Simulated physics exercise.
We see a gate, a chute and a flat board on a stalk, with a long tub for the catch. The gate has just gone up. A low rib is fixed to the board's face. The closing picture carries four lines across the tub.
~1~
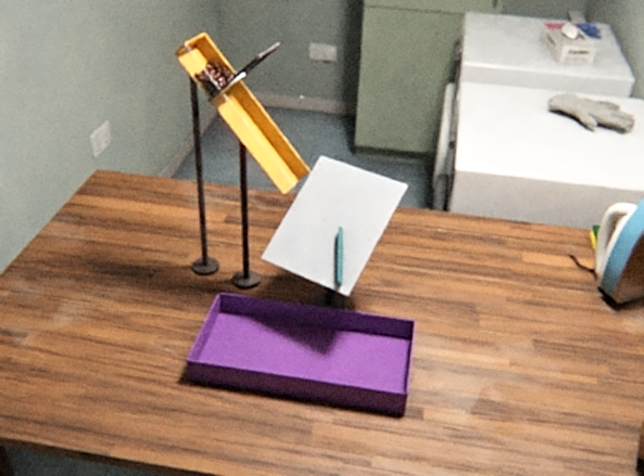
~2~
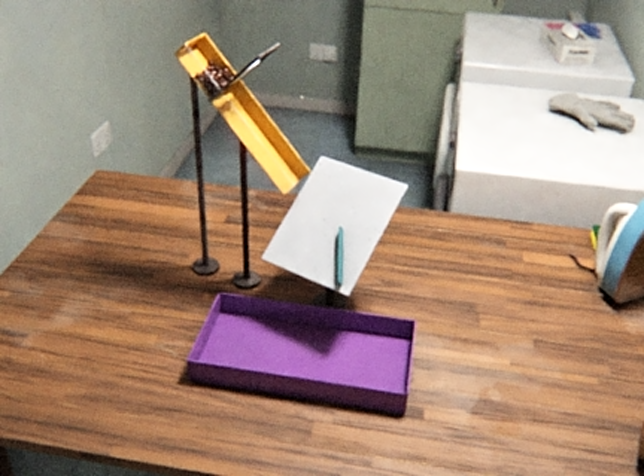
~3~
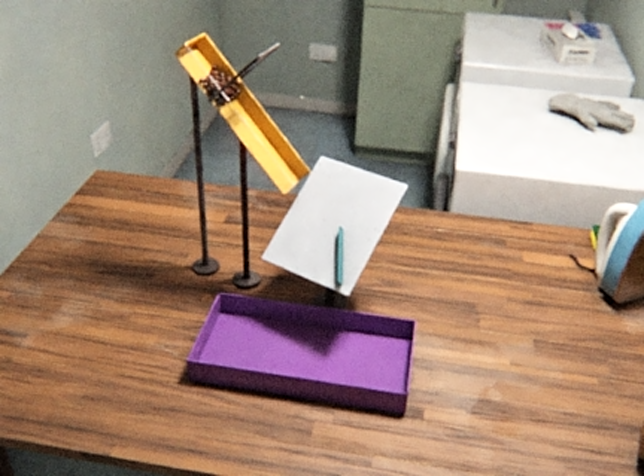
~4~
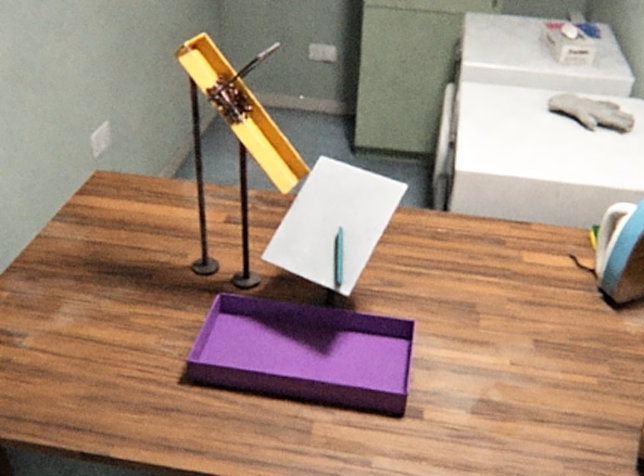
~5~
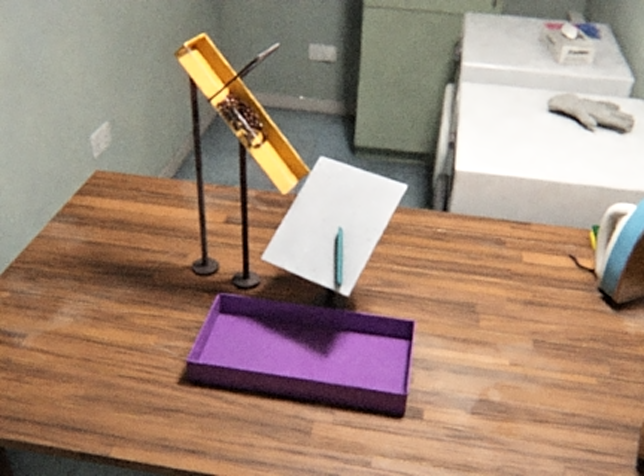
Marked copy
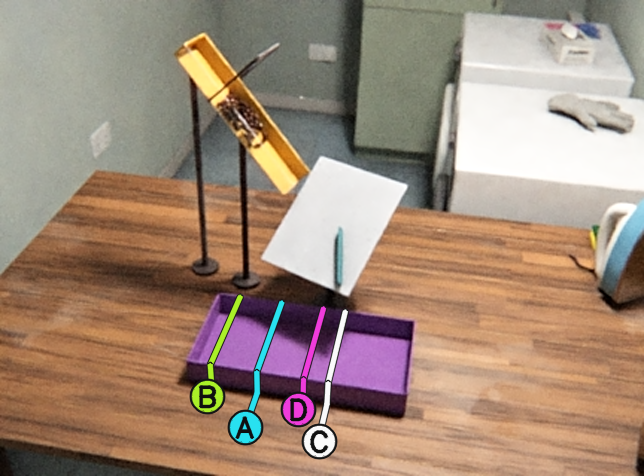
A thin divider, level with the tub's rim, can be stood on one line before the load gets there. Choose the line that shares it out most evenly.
D.
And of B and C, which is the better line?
It is C.
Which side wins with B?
More lands on the right.
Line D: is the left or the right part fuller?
More lands on the right.
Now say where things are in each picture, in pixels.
The first picture shows load behind the gate near (219, 82), chocolate balls; lip of the chute near (291, 187), sloping fairly steeply.
The second picture shows middle of the board near (334, 222), tilted fairly steeply; middle of its low edge near (303, 276); of its high edge near (363, 170).
The third picture shows front corners of the tub near (187, 360) and (407, 394), empty; front of the load near (236, 96).
The fourth picture shows middle of the load near (231, 100); its front near (243, 120), close to a quarter of the way to the lip; rib from (340, 226) to (339, 282).
The fifth picture shows middle of the load near (240, 118); its front near (260, 145), close to half of the way to the lip.
On the marked copy, line A crosses the front rim at (257, 371); line B crosses the front rim at (210, 364); line C crosses the front rim at (328, 382); line D crosses the front rim at (303, 378).
With A, of what is caught, a small share on the left of the divider, all but a few on the right.
With B, of what is caught, only a few on the left of the divider, all but a few on the right.
With C, of what is caught, the bulk on the left of the divider, close to a quarter on the right.
With D, of what is caught, close to a third on the left of the divider, close to two thirds on the right.
